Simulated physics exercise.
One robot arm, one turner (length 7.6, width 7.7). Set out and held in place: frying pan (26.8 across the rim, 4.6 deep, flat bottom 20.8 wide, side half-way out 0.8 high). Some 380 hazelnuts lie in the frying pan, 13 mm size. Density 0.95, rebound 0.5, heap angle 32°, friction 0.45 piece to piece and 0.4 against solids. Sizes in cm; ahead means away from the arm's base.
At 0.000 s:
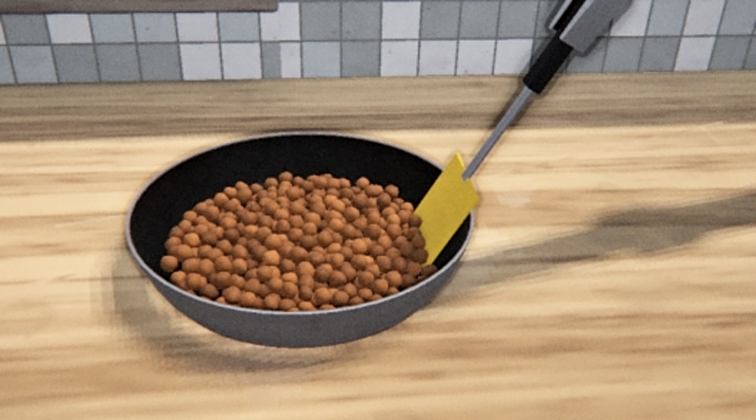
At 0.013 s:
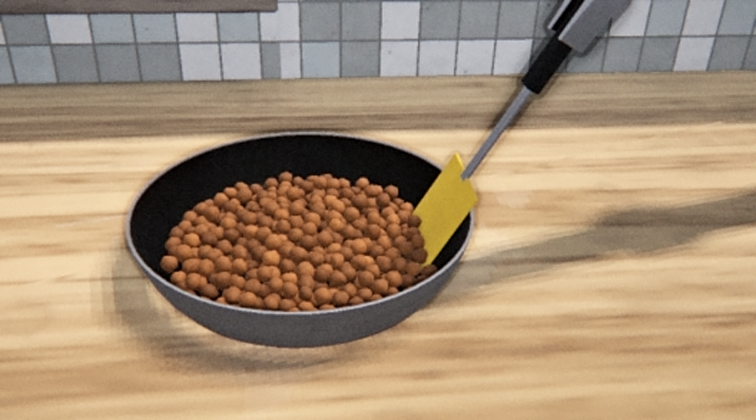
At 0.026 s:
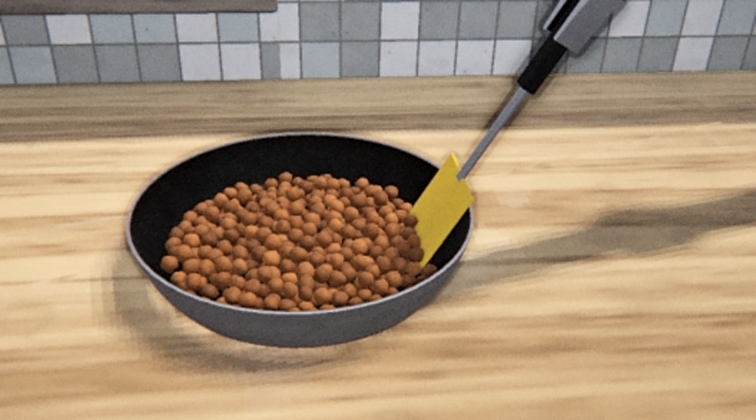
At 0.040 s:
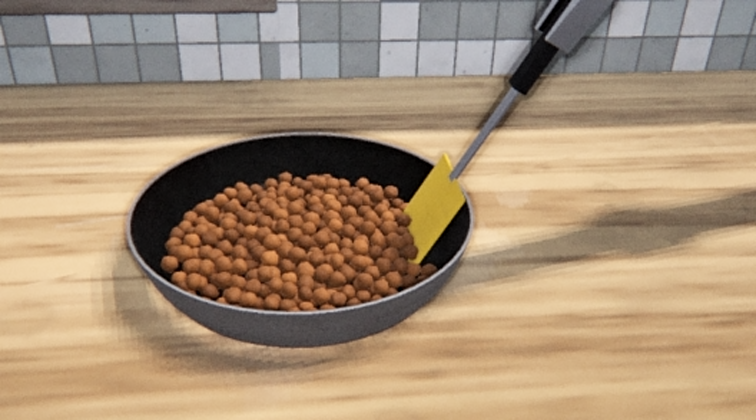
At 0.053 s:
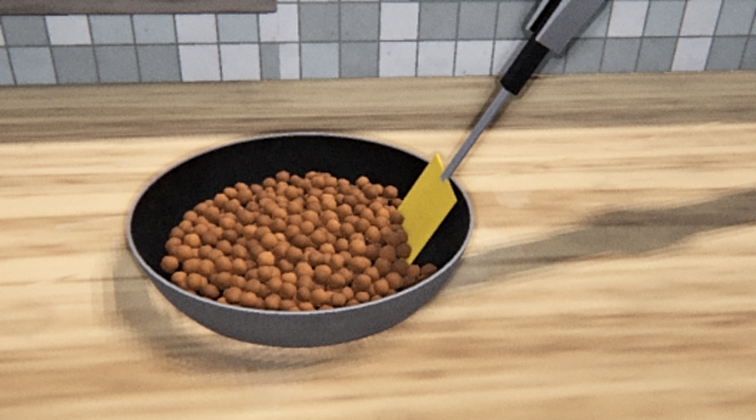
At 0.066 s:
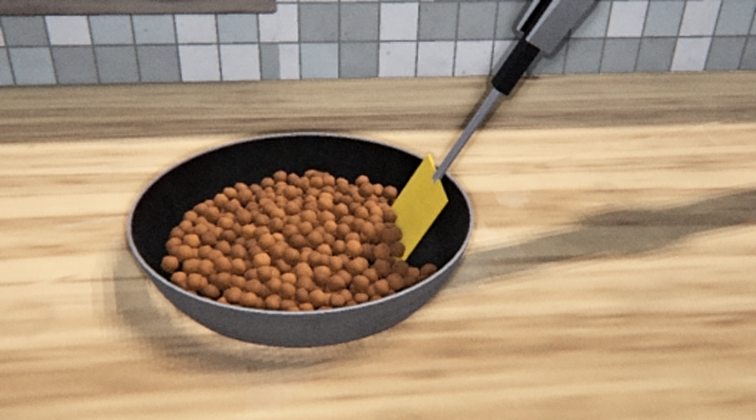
On a wooden counter, a yellow turner slides slightly left against brown hazelnuts in a pan.
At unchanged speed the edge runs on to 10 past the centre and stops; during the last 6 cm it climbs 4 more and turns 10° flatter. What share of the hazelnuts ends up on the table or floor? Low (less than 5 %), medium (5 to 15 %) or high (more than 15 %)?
A medium share, 5 to 15 %, ends on the table or floor.
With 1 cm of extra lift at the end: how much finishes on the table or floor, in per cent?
About 5 per cent.
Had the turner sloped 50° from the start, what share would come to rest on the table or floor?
In that case some 10 per cent.
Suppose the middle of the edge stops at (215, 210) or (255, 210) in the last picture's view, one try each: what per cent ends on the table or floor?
About 0 and 0 per cent.
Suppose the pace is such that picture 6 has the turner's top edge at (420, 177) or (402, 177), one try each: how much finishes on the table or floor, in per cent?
Some 20 and 20 per cent.
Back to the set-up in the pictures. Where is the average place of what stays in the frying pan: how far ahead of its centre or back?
About 4.0 cm ahead.
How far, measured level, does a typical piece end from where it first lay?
About 3 cm.
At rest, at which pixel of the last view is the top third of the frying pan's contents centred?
Near (197, 239).
By 0.19 s, sloping 60°, highest piece 5 above the table; 379 in the frying pan.
By 0.31 s, sloping 57°, highest piece 6 above the table; 379 in the frying pan.
By 0.57 s, sloping 50°, highest piece 6 above the table; 352 in the frying pan, 22 on the table or floor, 5 on the blade or in flight.
By 1.62 s, sloping 50°, highest piece 6 above the table; 352 in the frying pan, 27 on the table or floor.
Final count, 352 in the frying pan, 27 on the table or floor. That is 7 % on the table or floor.
